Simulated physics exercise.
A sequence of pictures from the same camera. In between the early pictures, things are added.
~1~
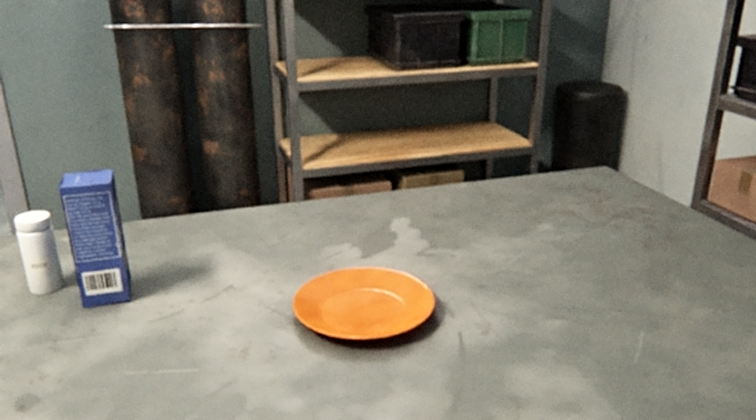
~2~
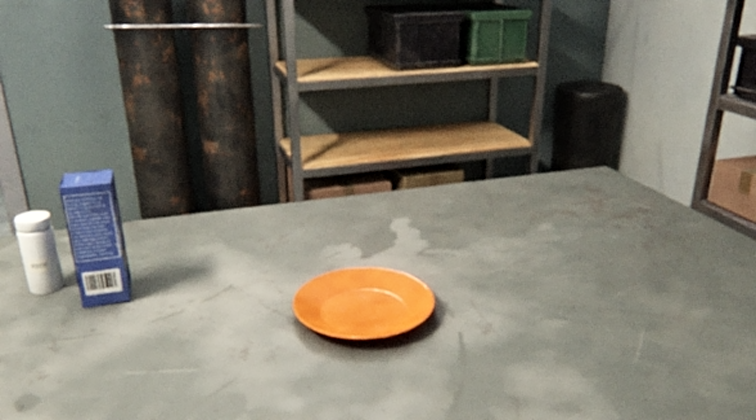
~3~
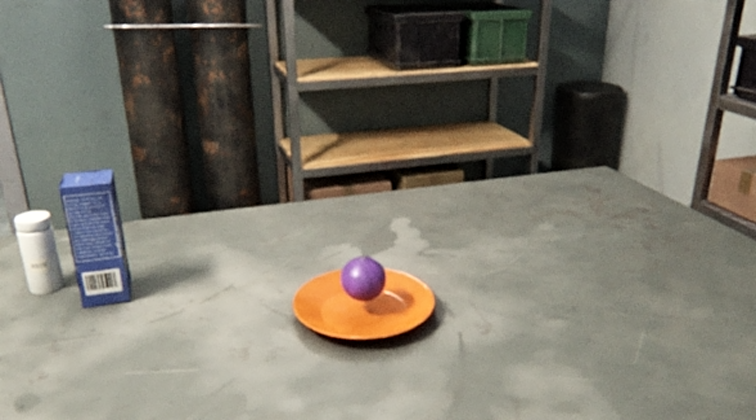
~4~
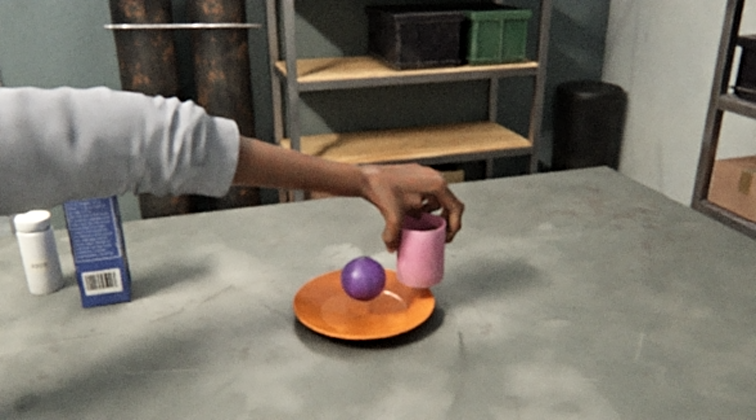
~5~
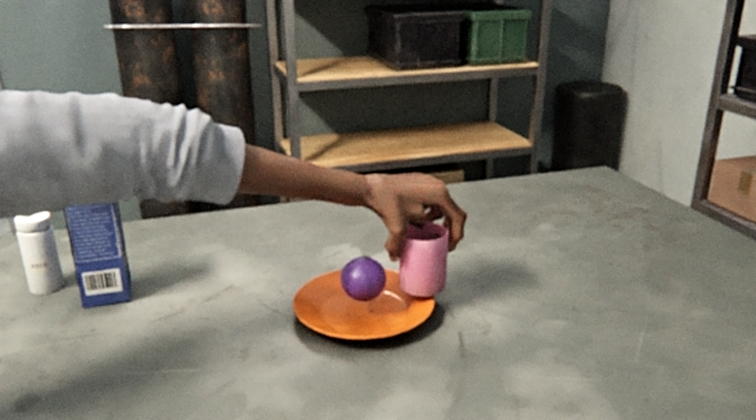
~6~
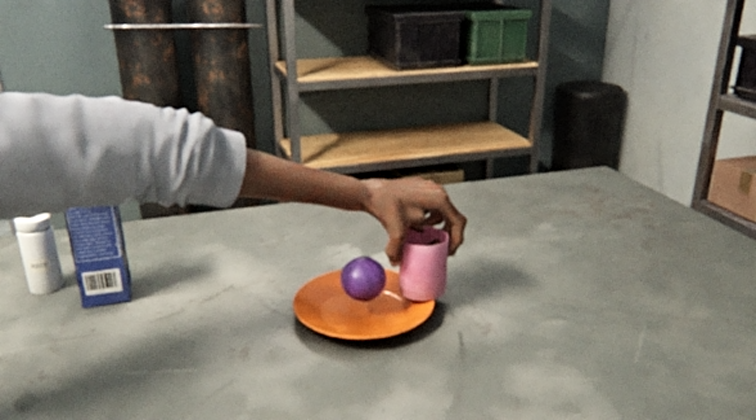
A purple onion appears on an orange plate, then a hand from the left lowers a pink cup beside it.
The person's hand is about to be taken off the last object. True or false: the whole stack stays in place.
True.
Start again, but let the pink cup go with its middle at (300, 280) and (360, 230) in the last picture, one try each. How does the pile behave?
Case one: The pile stands firm; case two: It topples.
Then, 0.70 s later than the last frame, all is still.
Then, 1.60 s later than the last frame, pink cup resting near (423, 263).
When it is over, all 5 as before. End places, in pixels of the last picture, pink cup near (423, 263). The pile stays up.
